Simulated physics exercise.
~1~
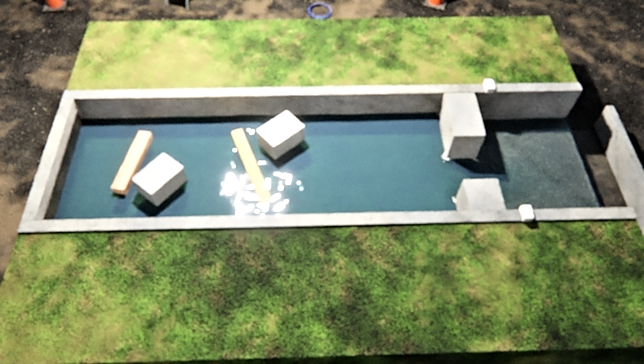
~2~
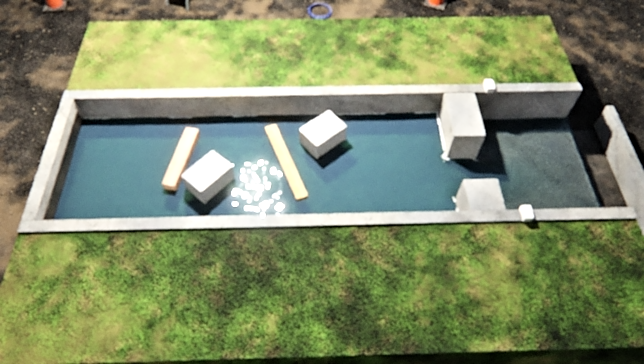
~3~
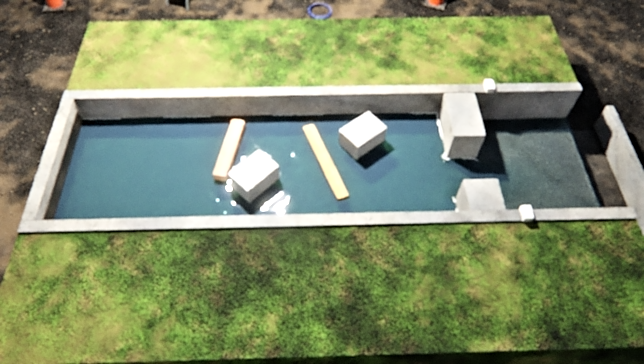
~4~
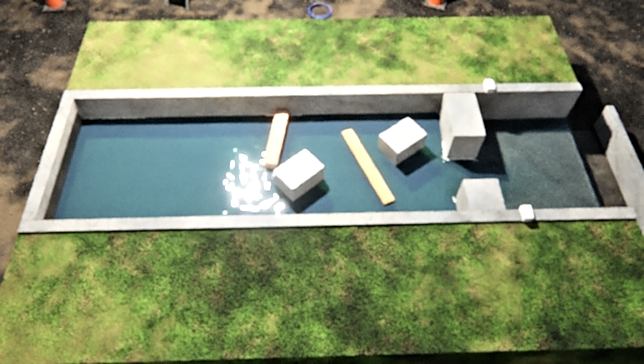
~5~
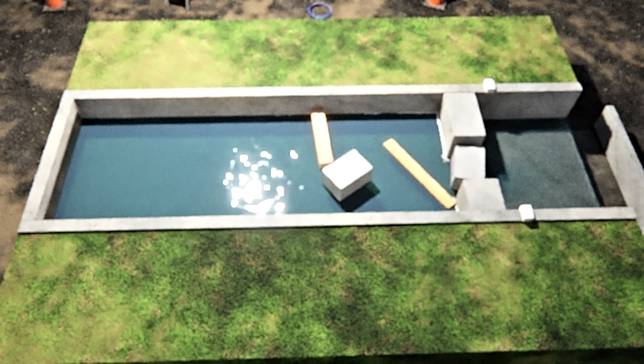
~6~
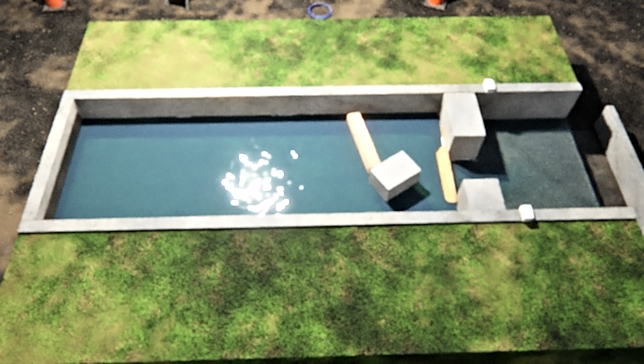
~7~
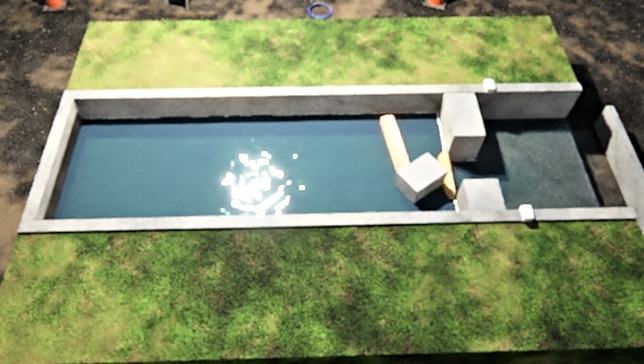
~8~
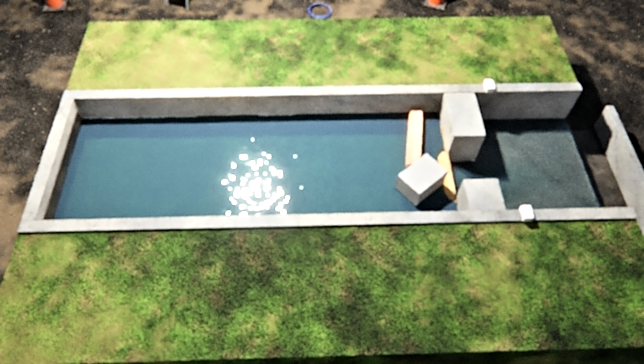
White blocks and yellow planks drifting right along a water channel, one block slipping through a gap, the rest jamming before it.
